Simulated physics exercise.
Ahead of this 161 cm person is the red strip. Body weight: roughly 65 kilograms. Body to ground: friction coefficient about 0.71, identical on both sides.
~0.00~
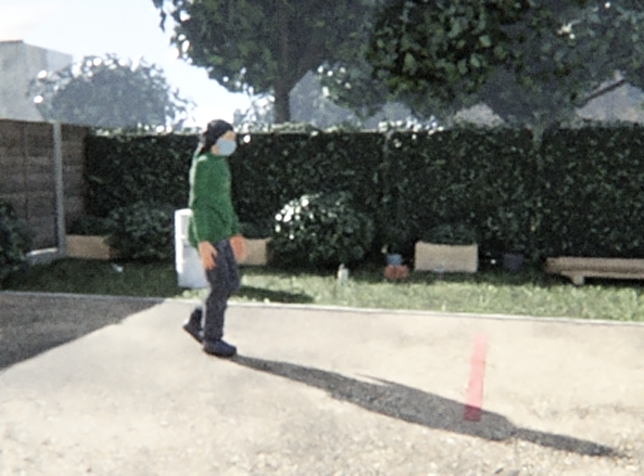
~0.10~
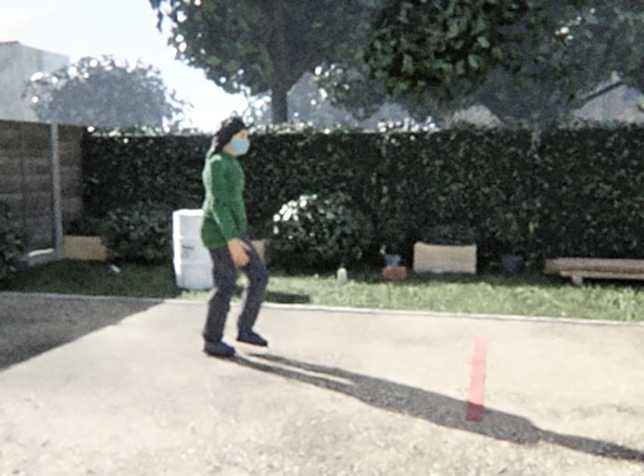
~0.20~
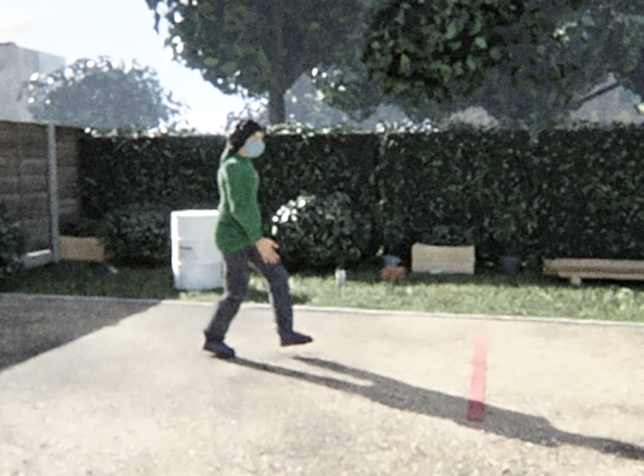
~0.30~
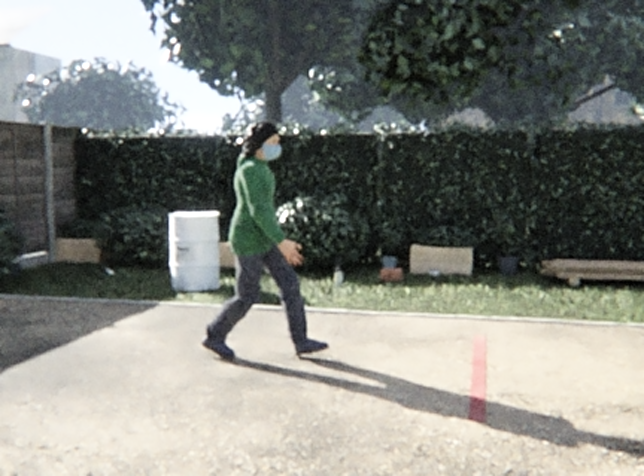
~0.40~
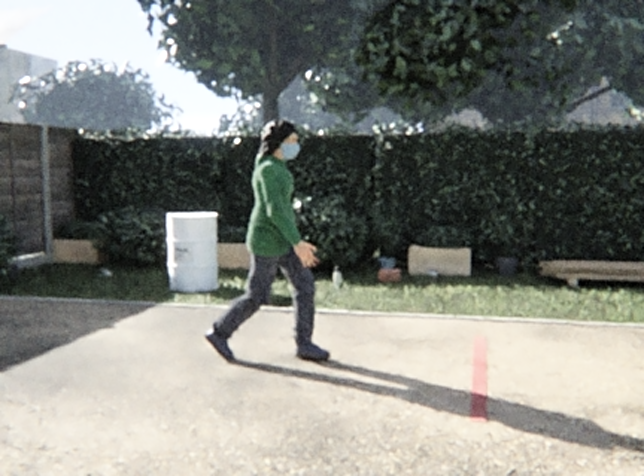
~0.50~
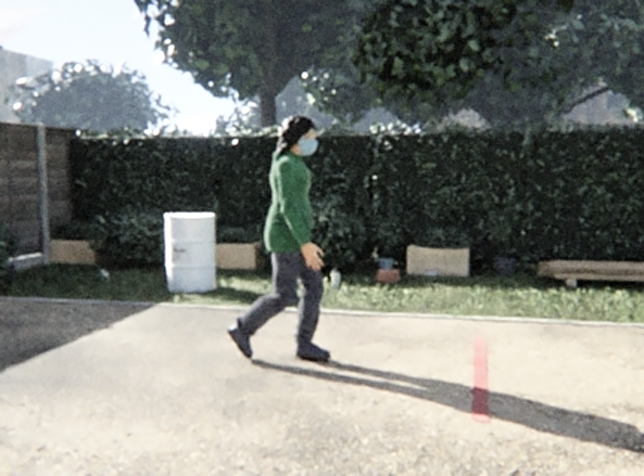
In a sunlit yard seen from the side at a slight distance, a clipped hedge and trees stand behind a strip of grass. A person in a green top, dark trousers, dark headwear and pale blue face mask is at left near a white barrel, with planters behind and a red strip at right. The person walks rightward, arms swinging, long shadow moving along, while the view shifts very slightly.
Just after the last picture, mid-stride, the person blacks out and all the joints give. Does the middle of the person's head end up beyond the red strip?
No.
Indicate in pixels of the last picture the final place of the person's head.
I'd put it somewhere close to (429, 379).
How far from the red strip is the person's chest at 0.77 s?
Some 95 cm short of it.
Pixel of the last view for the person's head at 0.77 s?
Somewhere close to (341, 182).
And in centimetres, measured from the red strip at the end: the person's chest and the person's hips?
Person's chest 50 short, person's hips 70 short.
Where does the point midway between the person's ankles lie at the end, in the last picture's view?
My guess is somewhere near (335, 361).
After 0.77 s the person's head is 89 cm short of the red strip, near (341, 182) in the last picture's view.
After 1.02 s the person's head is 54 cm short of the red strip, near (395, 256) in the last picture's view.
After 1.32 s the person's head is 31 cm short of the red strip, near (428, 344) in the last picture's view.
When all is still (3.3 s), person's hips stop short of the red strip; person's head stops short of the red strip; person's chest stops short of the red strip.
